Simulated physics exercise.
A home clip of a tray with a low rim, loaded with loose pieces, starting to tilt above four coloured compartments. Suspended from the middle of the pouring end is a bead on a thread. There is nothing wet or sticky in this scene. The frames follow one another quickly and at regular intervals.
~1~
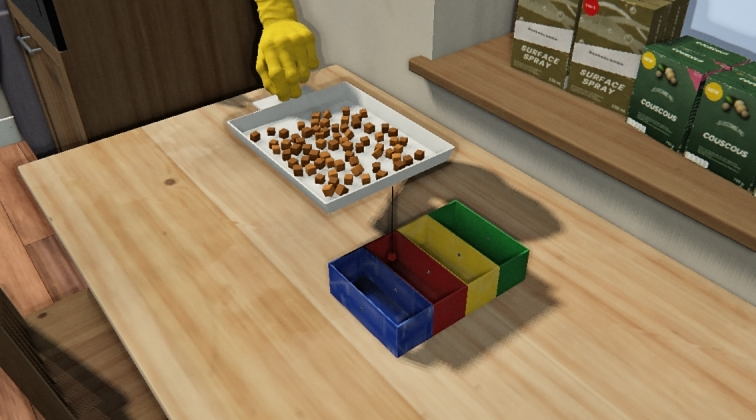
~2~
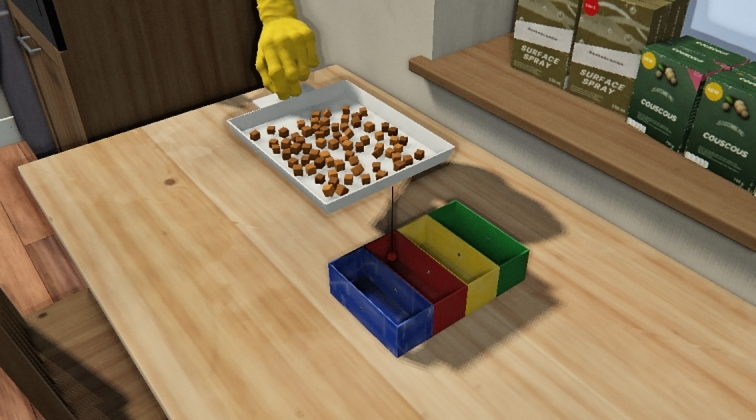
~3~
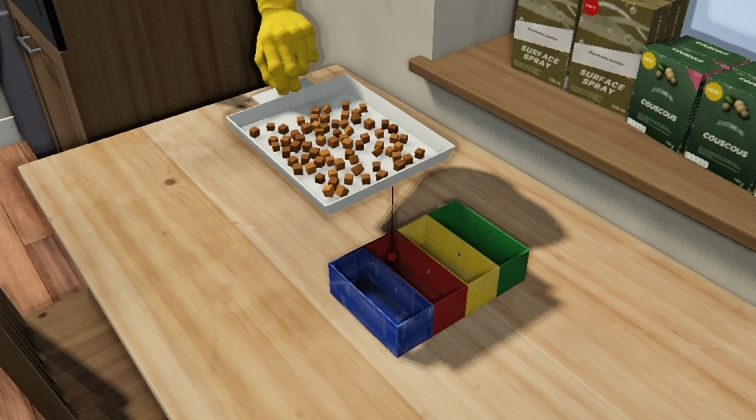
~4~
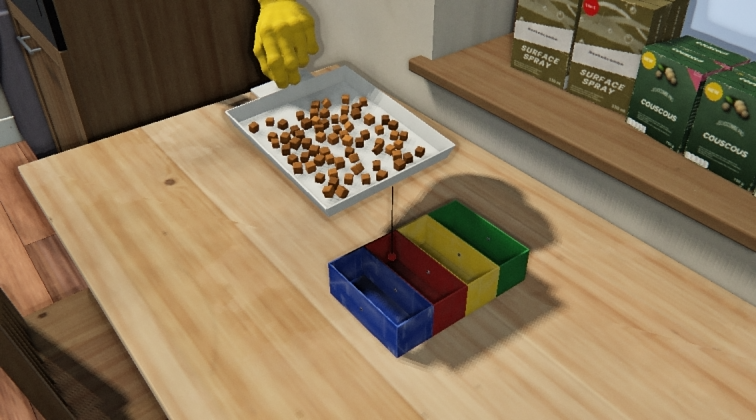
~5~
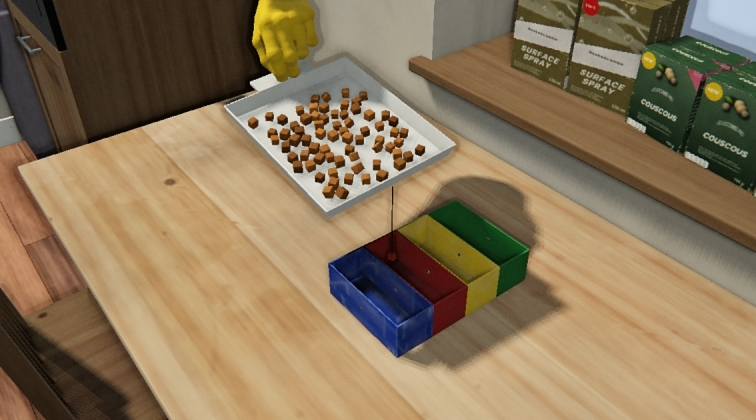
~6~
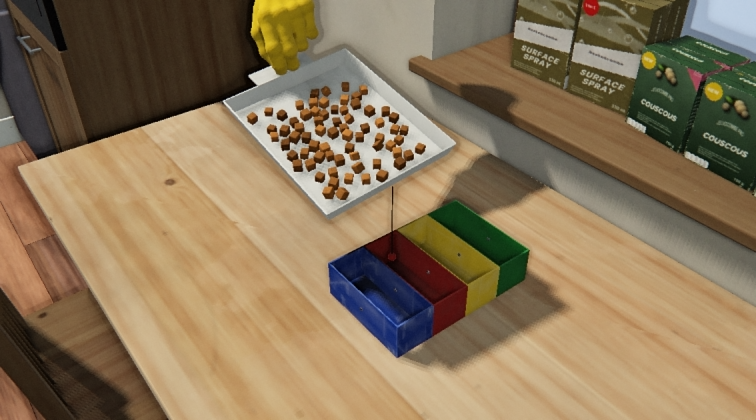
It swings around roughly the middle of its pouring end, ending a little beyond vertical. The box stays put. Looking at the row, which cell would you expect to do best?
I would expect the blue cell to do best.
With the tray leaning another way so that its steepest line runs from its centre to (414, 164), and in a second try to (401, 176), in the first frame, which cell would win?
First try: That yellow cell; second try: That yellow cell.
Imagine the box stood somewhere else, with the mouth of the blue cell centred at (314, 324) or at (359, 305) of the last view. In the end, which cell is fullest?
So the first one goes to the red one and the second to the cell in blue.
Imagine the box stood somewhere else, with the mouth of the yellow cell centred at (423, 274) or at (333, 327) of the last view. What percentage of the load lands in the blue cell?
First placement: Some 50 %; second placement: Some 0 %.
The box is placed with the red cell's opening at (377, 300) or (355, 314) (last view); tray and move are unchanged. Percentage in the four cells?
It comes to about 90 per cent the first time and about 100 per cent the second.
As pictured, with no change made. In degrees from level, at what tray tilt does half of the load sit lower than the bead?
Close to 110 degrees, I reckon.
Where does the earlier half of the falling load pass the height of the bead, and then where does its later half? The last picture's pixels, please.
The opening part goes through (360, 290); what follows goes through (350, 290).
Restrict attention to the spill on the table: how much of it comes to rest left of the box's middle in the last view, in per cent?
Around 100 per cent, I reckon.
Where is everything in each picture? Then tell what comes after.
Corners of the pouring end (327, 199) and (447, 146), level; middle of the load (334, 145), brown sugar cubes; bead on its thread (392, 257); blue cell (415, 329); red cell (450, 308); yellow cell (482, 289); green cell (513, 270), in the first picture.
Corners of the pouring end (327, 199) and (447, 146), level; middle of the load (334, 145), in the second picture.
Corners of the pouring end (328, 201) and (448, 145), tipped barely, lowest at the left corner; middle of the load (334, 142), in the third picture.
Corners of the pouring end (328, 203) and (448, 144), tipped a little, lowest at the left corner; middle of the load (333, 139), in the fourth picture.
Corners of the pouring end (328, 206) and (448, 143), tipped a little, lowest at the left corner; middle of the load (333, 136), in the fifth picture.
Corners of the pouring end (328, 208) and (449, 142), tipped a little, lowest at the left corner; middle of the load (333, 133); blue cell (415, 329); red cell (450, 308); yellow cell (482, 289); green cell (513, 270), in the sixth picture.
Just after the last frame, tray tipped steeply; every one on the tray.
A moment on, tray tipped right over; every one on the tray.
Further on, tray tipped past a quarter turn; roughly a third in the blue cell; just a few in the red cell; roughly two thirds falling or outside the box.
When it is over, tray tipped past a quarter turn; roughly a third in the blue cell; just a few in the red cell; not one in the yellow cell; not one in the green cell; roughly two thirds outside the box.
